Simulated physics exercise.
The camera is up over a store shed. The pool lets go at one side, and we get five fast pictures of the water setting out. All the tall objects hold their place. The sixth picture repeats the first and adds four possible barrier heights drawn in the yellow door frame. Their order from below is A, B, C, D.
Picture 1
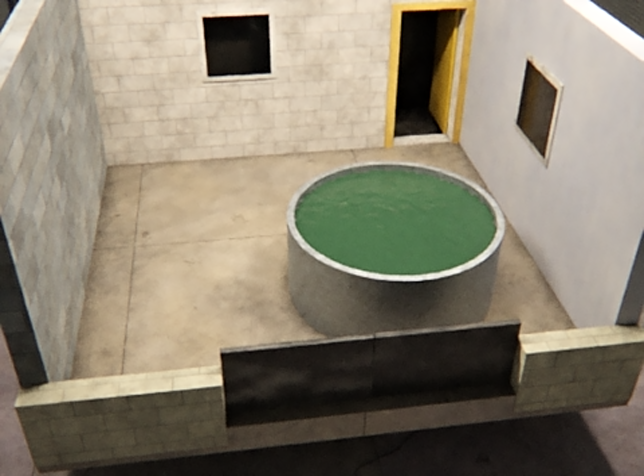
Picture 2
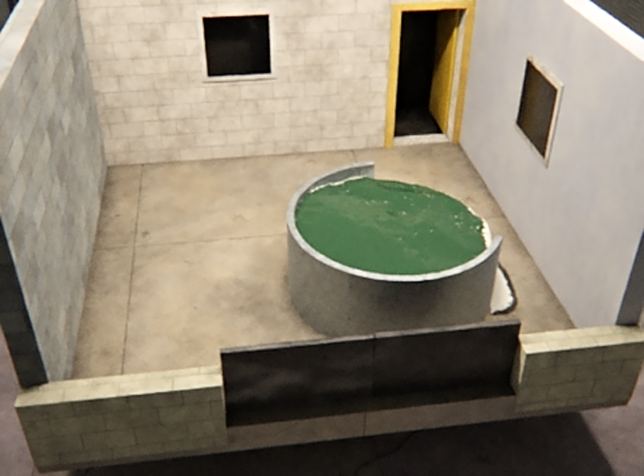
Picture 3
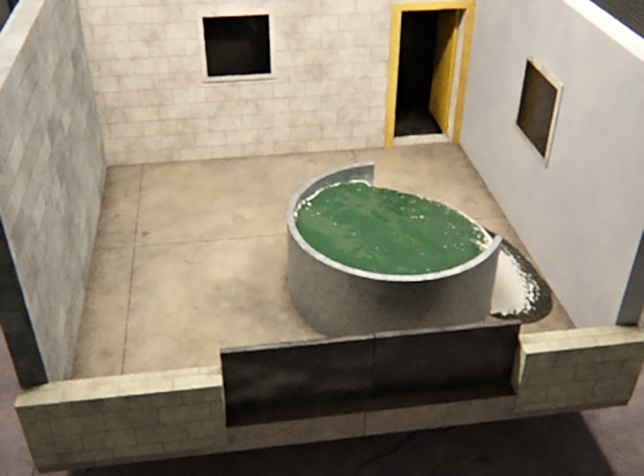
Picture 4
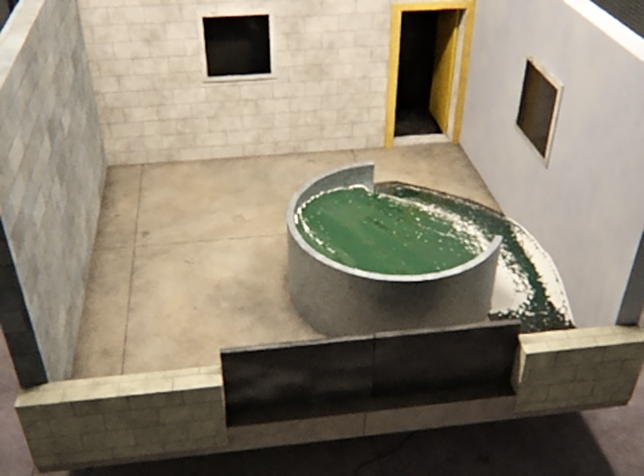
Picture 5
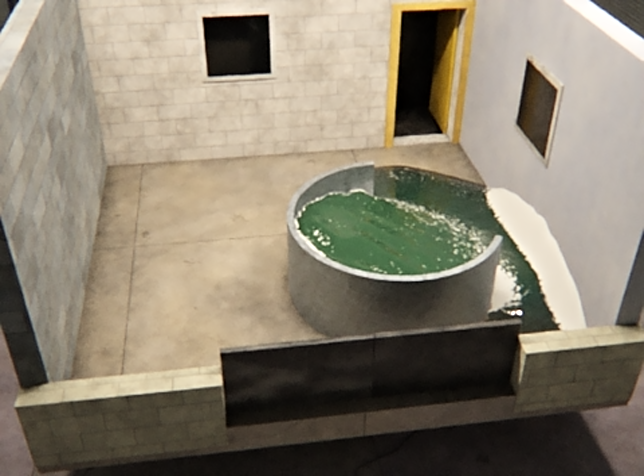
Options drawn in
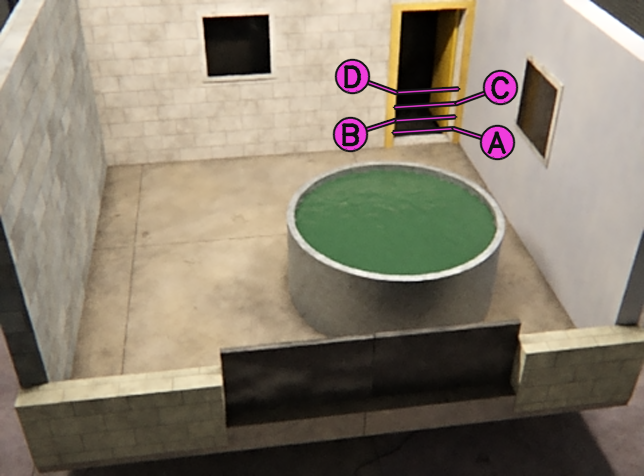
In a pale-walled shed with a yellow doorway, part of a round pool's wall disappeared, and green water poured out the open side, spreading foam across the floor to the right-hand wall.
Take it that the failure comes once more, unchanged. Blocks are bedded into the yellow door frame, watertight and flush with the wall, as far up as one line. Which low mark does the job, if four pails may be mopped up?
C is the one.
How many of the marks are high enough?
Two of the four.
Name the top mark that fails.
It is B.
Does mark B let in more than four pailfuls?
Yes, it does.
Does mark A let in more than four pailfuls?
Yes.
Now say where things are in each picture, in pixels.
Water in the pool at rest, its middle at (394, 220); foot of the yellow doorway at (422, 144); shut gate at (373, 346).
Water covers 3 % of the ground and shows as far out as (493, 294).
Water covers 8 % of the ground and shows as far out as (535, 313).
Water covers 15 % of the ground and shows as far out as (556, 299).
Water covers 22 % of the ground and shows as far out as (392, 169).
On the marked copy, A at (423, 130); B at (424, 118); C at (425, 105); D at (427, 90); from the bottom up A, B, C, D.
With A, dozens of bucketfuls pour in.
With B, about 14 bucketfuls get in.
With C, a bucket or two gets in.
With D, nothing gets over.
